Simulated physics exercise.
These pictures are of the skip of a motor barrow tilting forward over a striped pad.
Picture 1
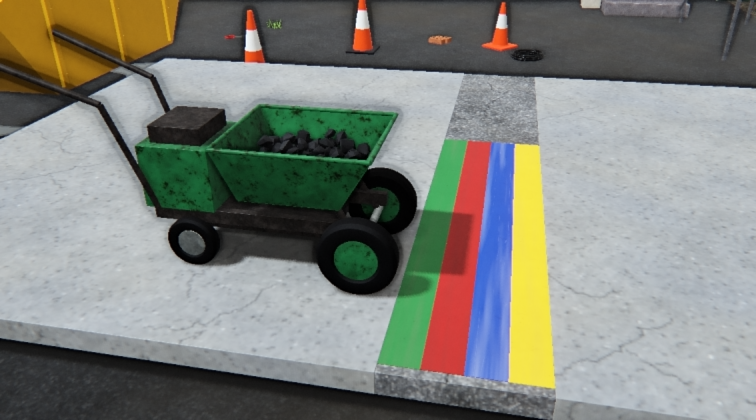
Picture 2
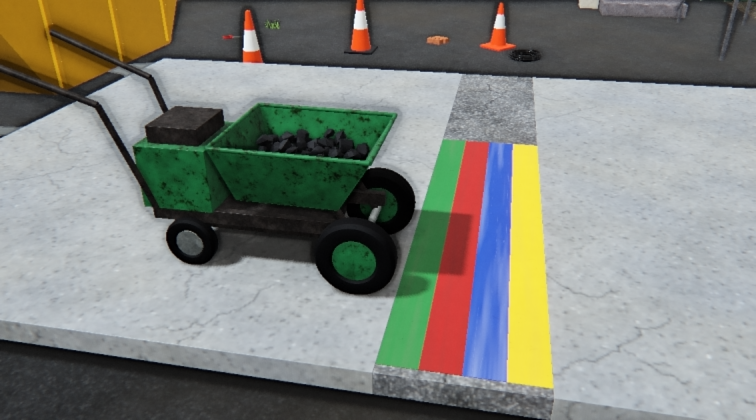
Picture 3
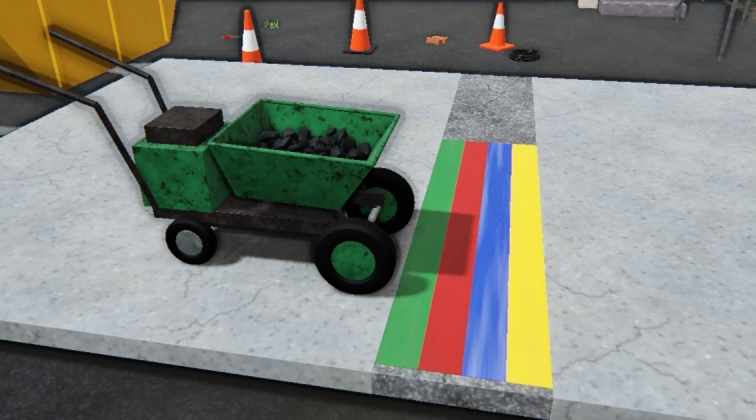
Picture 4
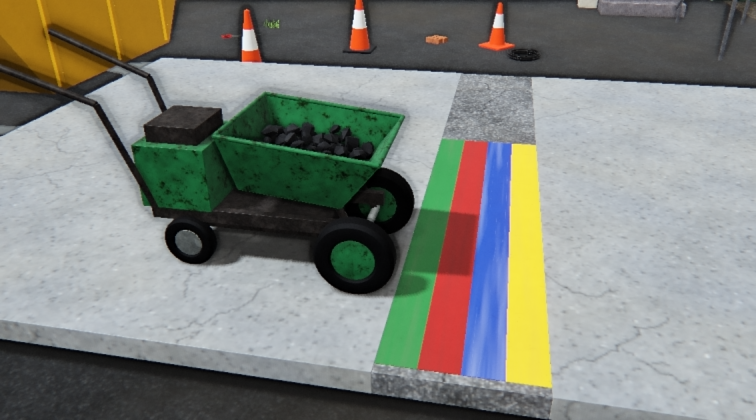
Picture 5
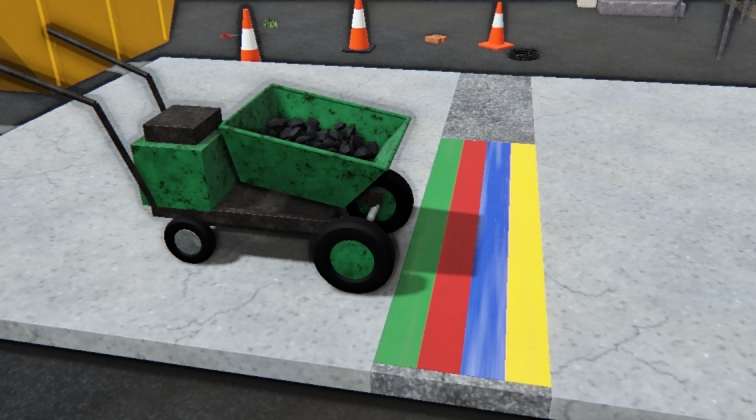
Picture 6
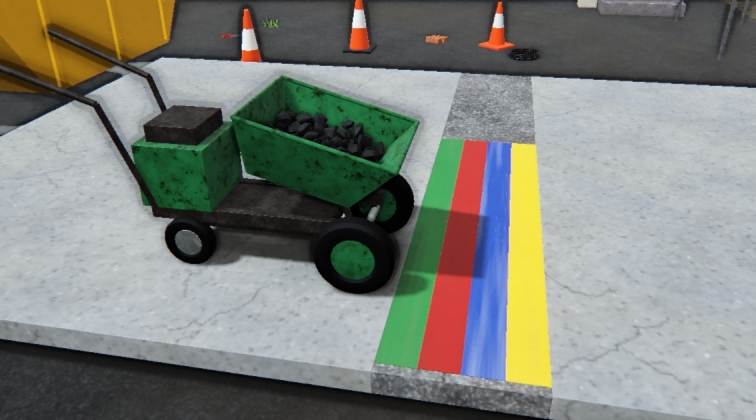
A green motor barrow with black handles and black wheels stands on a pale concrete slab, seen from the side and slightly above. Dark lumps fill its skip, with green, red, blue and yellow strips to the right and orange-and-white cones behind. The skip starts level, then its rear rises steadily and it tilts forward to the right, while the wheels and the view stay nearly still.
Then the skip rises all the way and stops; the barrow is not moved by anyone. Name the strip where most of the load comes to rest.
Blue.
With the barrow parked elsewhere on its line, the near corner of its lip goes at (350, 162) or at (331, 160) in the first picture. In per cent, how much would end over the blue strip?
About 30 per cent, then about 20 per cent.
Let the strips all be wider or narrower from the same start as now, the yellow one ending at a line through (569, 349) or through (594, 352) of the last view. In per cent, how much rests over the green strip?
Near 0 in a hundred and near 0 in a hundred.
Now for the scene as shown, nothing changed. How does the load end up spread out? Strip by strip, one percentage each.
In per cent, approximately: Green 0, red 15, blue 35, yellow 20.
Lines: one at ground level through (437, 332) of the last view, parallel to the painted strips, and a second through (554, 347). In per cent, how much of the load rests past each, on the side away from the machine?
That's 90 per cent for the first and 20 per cent for the second.
Soon, skip tipped steeply; all in the skip.
A while on, skip tipped steeply; nearly all in the skip; a stray few over the red strip; a stray few over the blue strip; a stray few over the yellow strip; a stray few falling.
Towards the end, skip tipped right over; about a third in the skip; a stray few over the red strip; about a third over the blue strip; about a quarter over the yellow strip; a small part off the paint.
Finally, skip tipped right over; a small part in the skip; a stray few over the green strip; a small part over the red strip; about a third over the blue strip; about a quarter over the yellow strip; about a quarter off the paint.
